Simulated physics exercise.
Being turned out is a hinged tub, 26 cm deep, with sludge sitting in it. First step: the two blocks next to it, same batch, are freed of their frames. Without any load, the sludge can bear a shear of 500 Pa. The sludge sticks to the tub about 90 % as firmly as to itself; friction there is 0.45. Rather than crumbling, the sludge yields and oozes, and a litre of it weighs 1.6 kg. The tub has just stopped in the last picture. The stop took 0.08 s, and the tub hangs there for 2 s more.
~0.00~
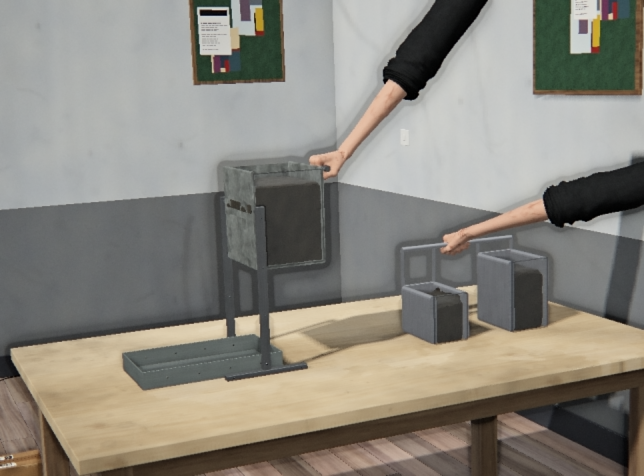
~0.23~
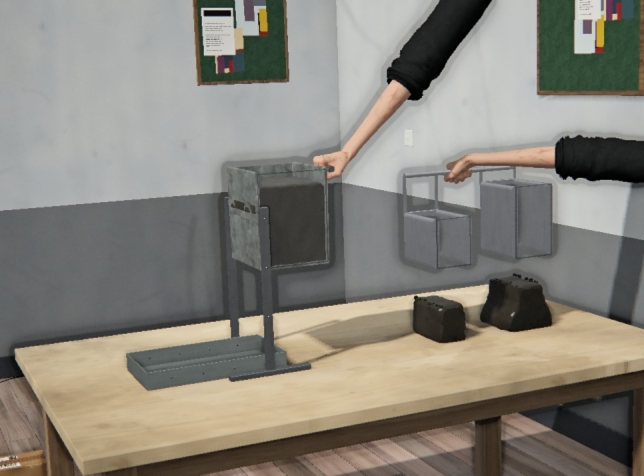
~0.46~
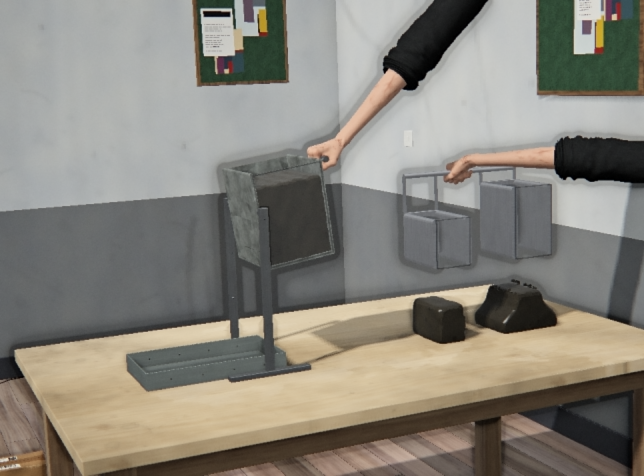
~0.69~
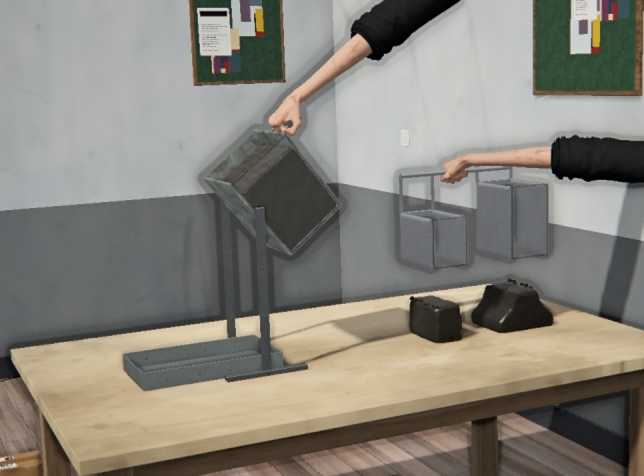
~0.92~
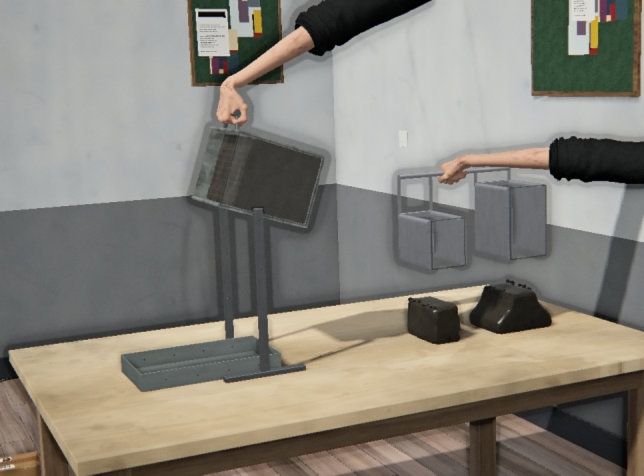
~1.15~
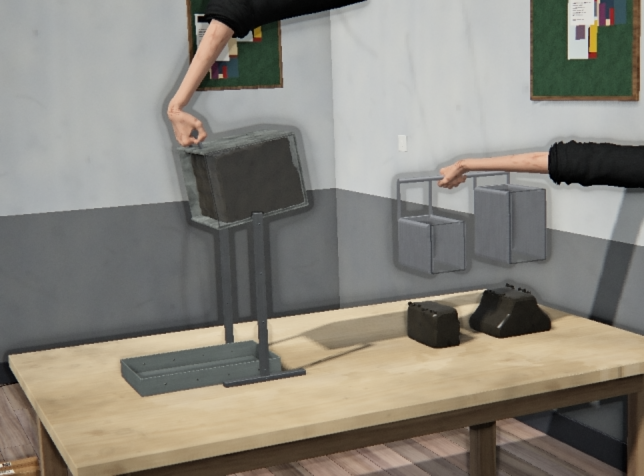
On a wooden table, an arm lifted two open holders off two dark blocks, the right one sagging lower, and another arm turned a tub of dark sludge leftward onto its side.
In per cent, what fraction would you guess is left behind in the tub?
My guess is 41 per cent.
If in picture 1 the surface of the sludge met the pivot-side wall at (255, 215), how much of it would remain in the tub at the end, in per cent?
It would be near 65 %.
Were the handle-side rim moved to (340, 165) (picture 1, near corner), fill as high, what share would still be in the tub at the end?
In that case close to 30 %.
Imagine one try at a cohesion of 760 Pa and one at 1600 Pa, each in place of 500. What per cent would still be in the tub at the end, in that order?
Result: 60 % for the first case, 100 % for the second.
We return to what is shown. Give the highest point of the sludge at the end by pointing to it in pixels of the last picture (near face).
Around (273, 183).
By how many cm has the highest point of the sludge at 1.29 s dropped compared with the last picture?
Roughly 3 cm.
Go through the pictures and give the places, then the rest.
The first picture shows handle-side rim at (320, 168), tilt 0 degrees; crest of the sludge at (308, 183); block heights 12 cm, 19 cm (left to right).
The second picture shows handle-side rim at (324, 169), tilt 0 degrees; crest of the sludge at (311, 183); block heights 12 cm, 14 cm (left to right).
The third picture shows handle-side rim at (318, 161), tilt 7 degrees; crest of the sludge at (314, 177); block heights 12 cm, 13 cm (left to right).
The fourth picture shows handle-side rim at (284, 135), tilt 38 degrees; crest of the sludge at (289, 150); block heights 12 cm, 13 cm (left to right).
The fifth picture shows handle-side rim at (238, 133), tilt 72 degrees; crest of the sludge at (251, 141); block heights 12 cm, 13 cm (left to right).
The sixth picture shows handle-side rim at (204, 155), tilt 99 degrees; crest of the sludge at (282, 139); block heights 12 cm, 13 cm (left to right).
After 1.29 s, the tub is at 99 degrees and holds 91 %.
After 1.46 s, the tub is at 99 degrees and holds 62 %.
After 1.63 s, the tub is at 99 degrees and holds 46 %.
After 1.80 s, the tub is at 99 degrees and holds 41 %.
After 3.15 s, the tub is at 99 degrees and holds 41 %.
